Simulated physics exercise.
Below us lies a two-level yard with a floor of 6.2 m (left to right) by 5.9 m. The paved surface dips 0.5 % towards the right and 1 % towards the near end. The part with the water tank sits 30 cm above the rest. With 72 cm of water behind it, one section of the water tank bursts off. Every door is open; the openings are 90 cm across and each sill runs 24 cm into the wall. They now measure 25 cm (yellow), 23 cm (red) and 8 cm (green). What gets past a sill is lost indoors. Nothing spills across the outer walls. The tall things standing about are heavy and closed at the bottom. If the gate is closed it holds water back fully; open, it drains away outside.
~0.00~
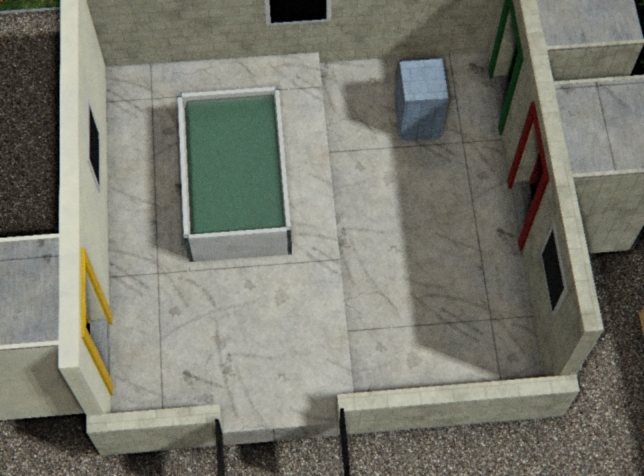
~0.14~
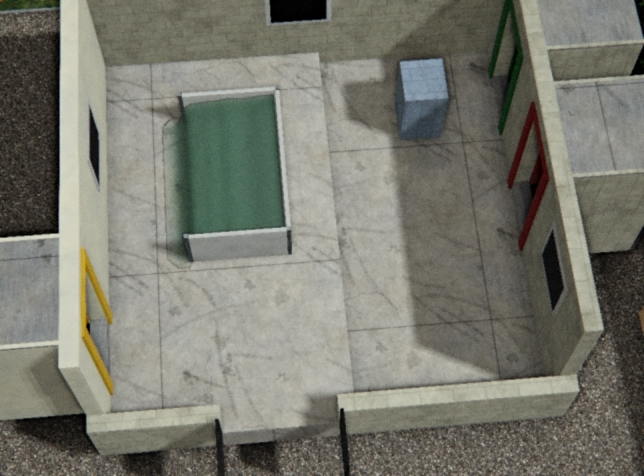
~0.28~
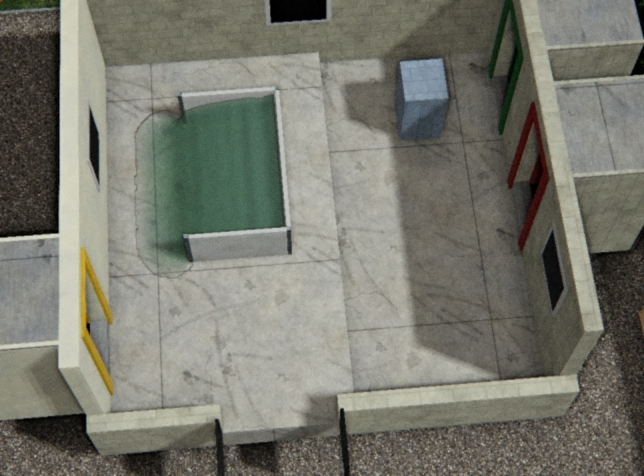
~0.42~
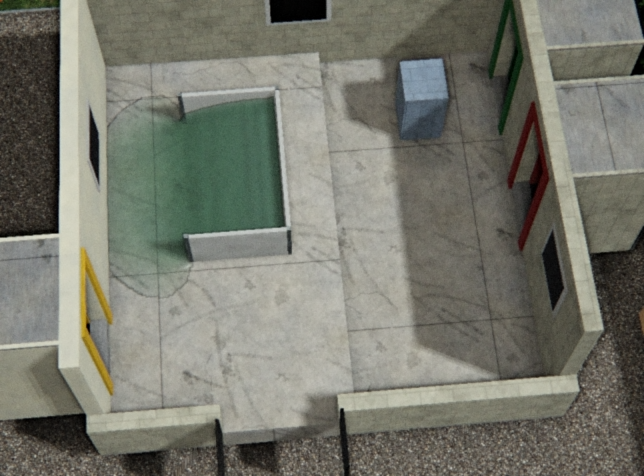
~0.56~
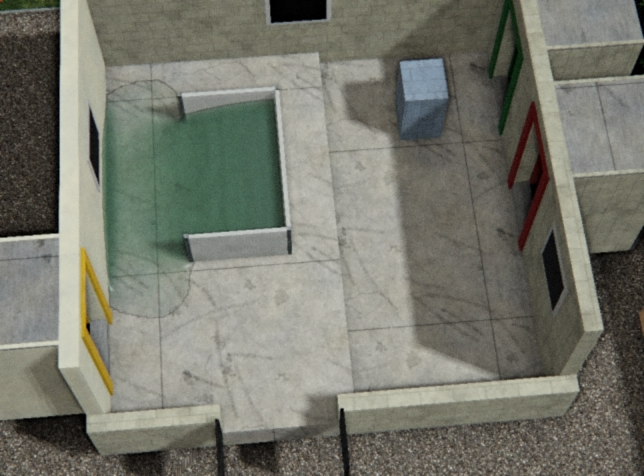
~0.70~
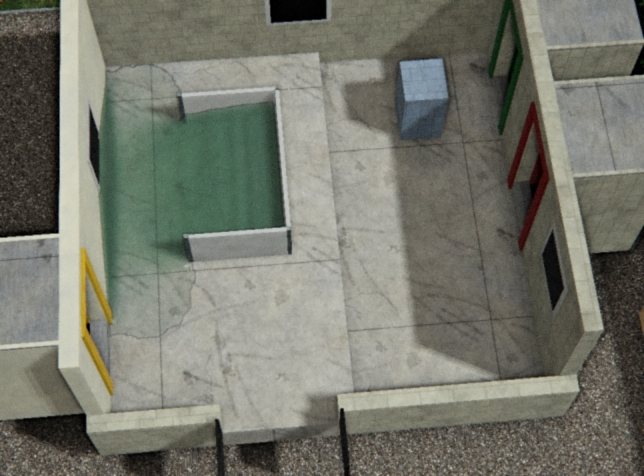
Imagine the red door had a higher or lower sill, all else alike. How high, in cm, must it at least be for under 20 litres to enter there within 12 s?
It would have to be roughly 6.5 cm high.
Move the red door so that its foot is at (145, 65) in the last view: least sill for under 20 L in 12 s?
Roughly 32 cm.
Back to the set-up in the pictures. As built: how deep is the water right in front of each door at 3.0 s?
Depths in cm: Yellow 9, red 0, green 0.
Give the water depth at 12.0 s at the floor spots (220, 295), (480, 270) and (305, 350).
Roughly 1, 8 and 2 cm, in turn.
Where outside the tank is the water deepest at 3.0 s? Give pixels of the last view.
Around (112, 425).
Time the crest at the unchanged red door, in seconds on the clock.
Near 7.5 s.
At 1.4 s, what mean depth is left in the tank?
Roughly 25 cm on average.
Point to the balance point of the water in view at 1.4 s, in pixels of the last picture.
At about (169, 197).
After 1.4 s water covers 20 % of the floor, deepest (52 cm) near (107, 73); it has not reached the red door.
After 3.0 s water covers 50 % of the floor, deepest (28 cm) near (112, 425); it has not reached the red door.
After 12.0 s water covers 90 % of the floor, deepest (12 cm) near (394, 408); 9 cm at the red door, 0 litres in over its 23 cm sill.
At the red door as built, the water arrived by 4.7 s and peaked near 11 cm at 7.4 s.
Run again over the same 12 s with other heights there, 32 litres in over 5.5 cm, 11 litres over 7.5 cm. The limit of 20 litres is kept from about 6.5 cm up.
